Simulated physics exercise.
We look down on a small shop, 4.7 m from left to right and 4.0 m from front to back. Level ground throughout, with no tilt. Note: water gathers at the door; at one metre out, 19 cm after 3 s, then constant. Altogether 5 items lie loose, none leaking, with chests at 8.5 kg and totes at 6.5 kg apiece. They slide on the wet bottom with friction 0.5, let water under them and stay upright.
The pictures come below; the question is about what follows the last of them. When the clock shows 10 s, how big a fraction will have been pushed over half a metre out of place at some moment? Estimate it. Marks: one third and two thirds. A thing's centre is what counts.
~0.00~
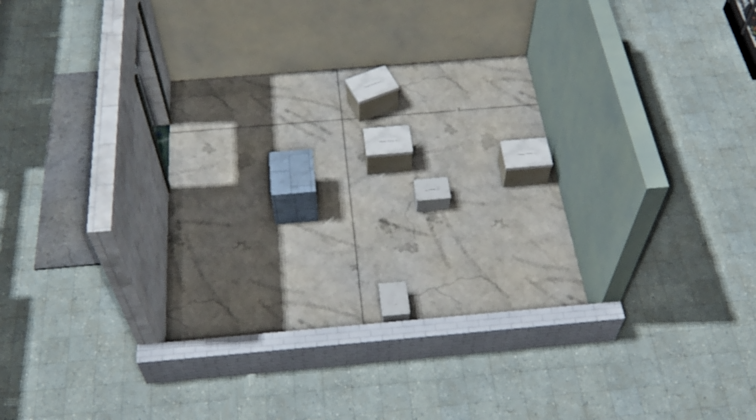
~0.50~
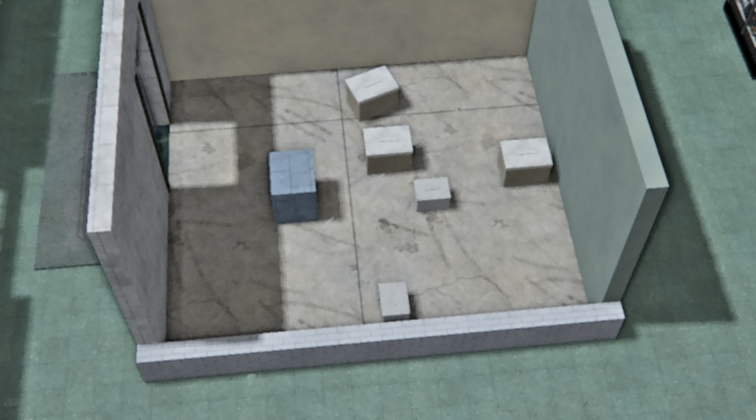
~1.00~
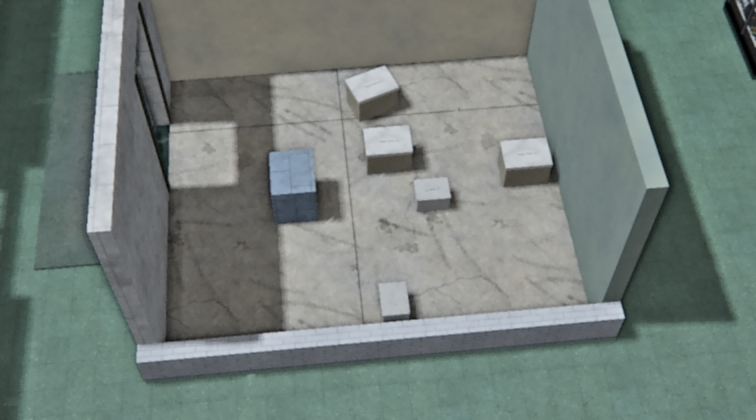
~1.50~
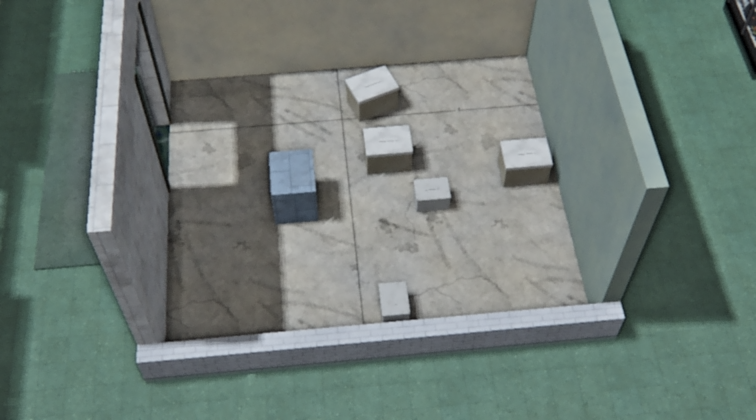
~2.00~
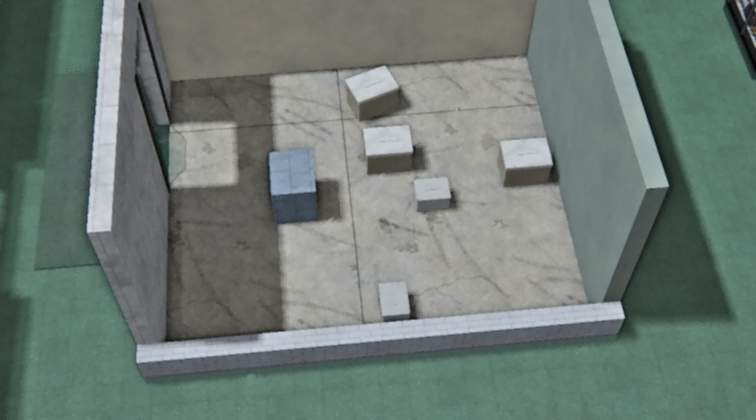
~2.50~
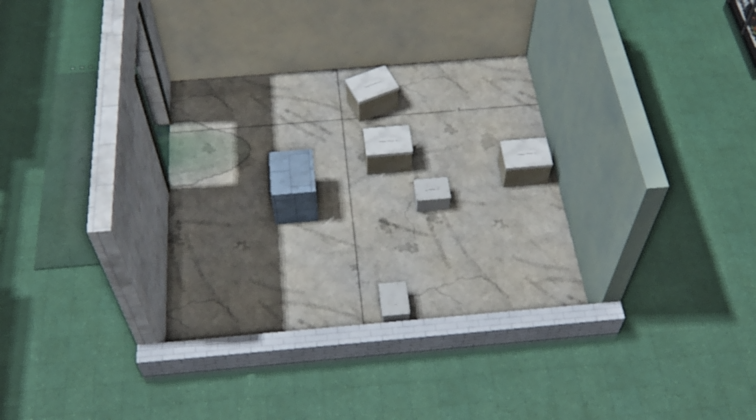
Most likely a middling share gets moved that far.
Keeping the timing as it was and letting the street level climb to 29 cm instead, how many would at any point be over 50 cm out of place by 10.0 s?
With that change, 4 of them.
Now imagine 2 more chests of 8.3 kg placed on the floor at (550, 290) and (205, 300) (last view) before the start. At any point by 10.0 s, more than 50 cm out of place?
Taking them in order, the first is within that distance and the second is within that distance.
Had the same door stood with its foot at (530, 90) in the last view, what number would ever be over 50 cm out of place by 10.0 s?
Then 2 of them would.
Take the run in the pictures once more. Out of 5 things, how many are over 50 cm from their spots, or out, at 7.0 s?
At that moment it comes to 2.
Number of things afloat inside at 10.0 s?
The count is 3.
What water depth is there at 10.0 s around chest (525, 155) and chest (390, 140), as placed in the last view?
Around 4 cm and 5 cm.
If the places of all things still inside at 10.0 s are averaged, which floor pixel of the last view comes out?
Roughly at (472, 237).
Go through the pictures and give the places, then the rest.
In the first frame, a chest at (372, 83), on the bottom; a tote at (394, 298), on the bottom; 0.0 m2 under water; 0 of 5 have shifted.
In the second frame, a chest at (372, 83) rests on the ground; a tote at (394, 298), on the bottom; 0.0 m2 under water; 0 of 5 have shifted.
In the third frame, a chest at (372, 83), on the bottom; a tote at (394, 298) rests on the ground; water covers 0.0 m2; 0 of 5 have shifted.
In the fourth frame, a chest at (372, 83) rests on the ground; a tote at (394, 298) rests on the ground; 0.0 m2 under water; 0 of 5 have shifted.
In the fifth frame, a chest at (372, 83) rests on the ground; a tote at (394, 298) rests on the ground; 0.1 m2 under water; 0 of 5 have shifted.
In the sixth frame, a chest at (372, 83) rests on the ground; a tote at (394, 298), on the bottom; water covers 0.7 m2; 0 of 5 have shifted.
After 3.5 s 0 of 5 are over 50 cm from their spots; 0 afloat.
After 4.5 s 0 of 5 are over 50 cm from their spots; 0 afloat.
After 7.0 s 2 of 5 are over 50 cm from their spots; 1 afloat.
After 10.0 s 3 of 5 are over 50 cm from their spots, and 3 have been at some point; 3 afloat.
